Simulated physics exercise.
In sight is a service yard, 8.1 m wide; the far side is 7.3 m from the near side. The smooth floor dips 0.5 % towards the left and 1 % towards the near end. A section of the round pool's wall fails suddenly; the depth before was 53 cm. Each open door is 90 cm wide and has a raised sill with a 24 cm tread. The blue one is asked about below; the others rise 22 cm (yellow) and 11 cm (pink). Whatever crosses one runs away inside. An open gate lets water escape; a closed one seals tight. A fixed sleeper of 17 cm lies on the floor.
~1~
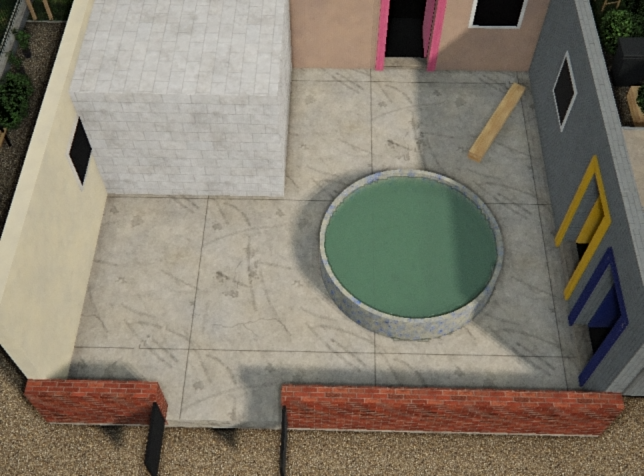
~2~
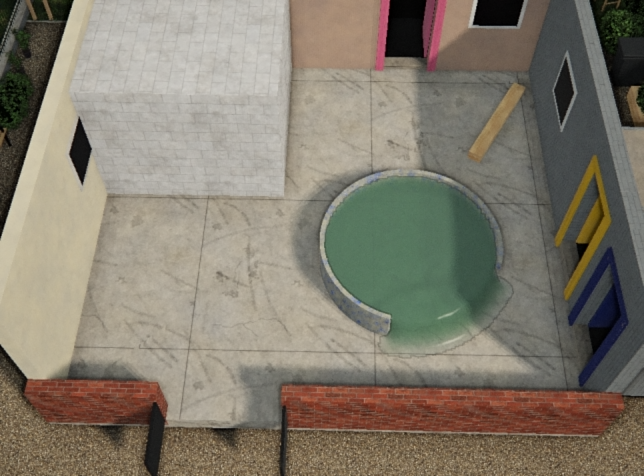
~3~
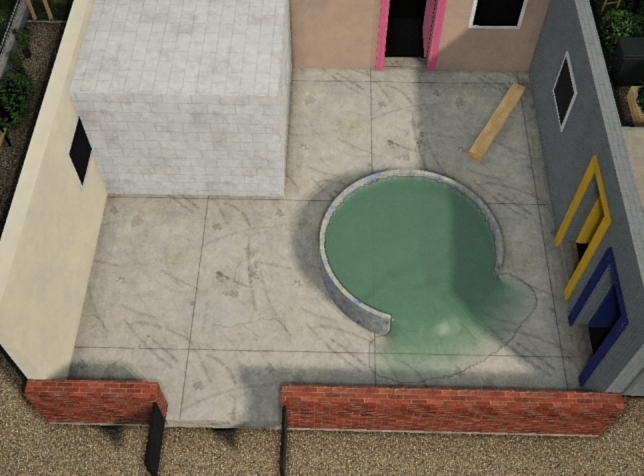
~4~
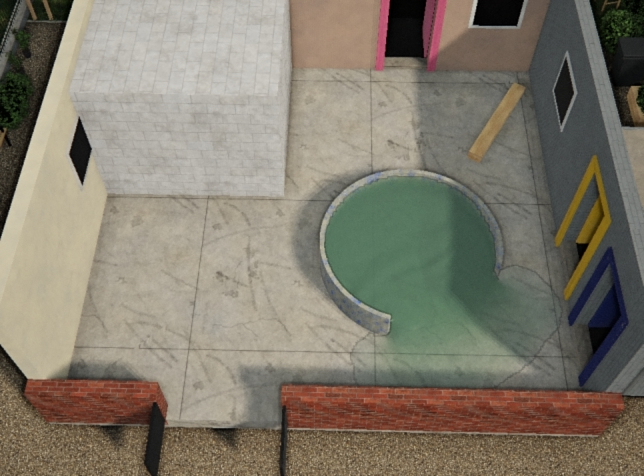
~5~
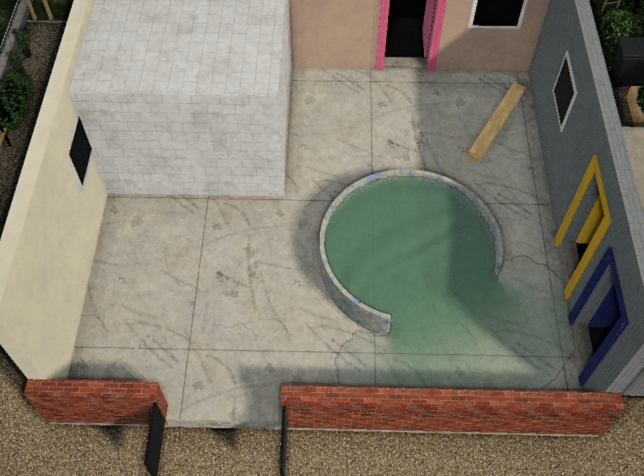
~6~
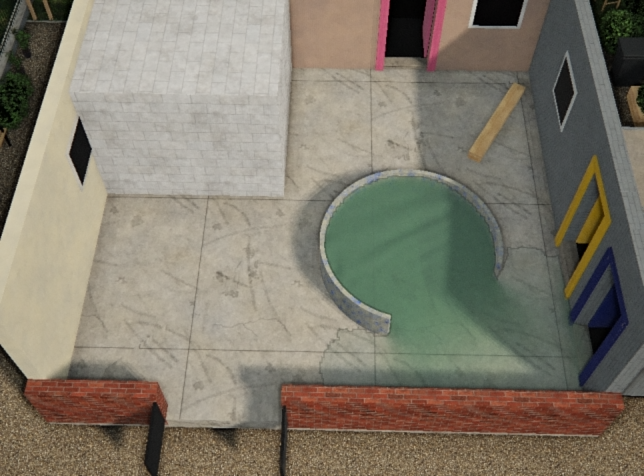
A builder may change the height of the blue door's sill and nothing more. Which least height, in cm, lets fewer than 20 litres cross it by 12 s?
About 34 cm.
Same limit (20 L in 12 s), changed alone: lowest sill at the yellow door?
Roughly 9.5 cm at yellow.
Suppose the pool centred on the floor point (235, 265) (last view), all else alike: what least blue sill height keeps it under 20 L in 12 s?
About 22 cm.
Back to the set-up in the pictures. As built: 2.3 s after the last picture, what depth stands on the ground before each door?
In cm: Blue 32, yellow 11, pink 0.
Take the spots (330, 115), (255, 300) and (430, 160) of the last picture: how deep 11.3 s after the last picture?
In that order: 6, 4 and 3 cm.
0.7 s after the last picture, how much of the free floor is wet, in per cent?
Near 15 per cent is wet.
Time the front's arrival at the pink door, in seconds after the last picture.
Arrival: Pink 5.5 s.
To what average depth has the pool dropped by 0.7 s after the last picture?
About 36 cm.
Then, 0.7 s after the last picture water covers 15 % of the floor, deepest (50 cm) near (576, 413); 20 cm at the blue door, 37 litres in over its 7 cm sill.
Then, 2.3 s after the last picture water covers 35 % of the floor, deepest (38 cm) near (541, 412); 32 cm at the blue door, 301 litres in over its 7 cm sill.
Then, 11.3 s after the last picture water covers 90 % of the floor, deepest (11 cm) near (63, 402); 9 cm at the blue door, 598 litres in over its 7 cm sill.
At the blue door as built, the water peaked near 34 cm, 1.3 s after the last picture.
With a sill of 29 cm, 46 litres would have come in within the 12 s; with 39.5 cm, 4 litres. So under 20 litres takes about 34 cm.
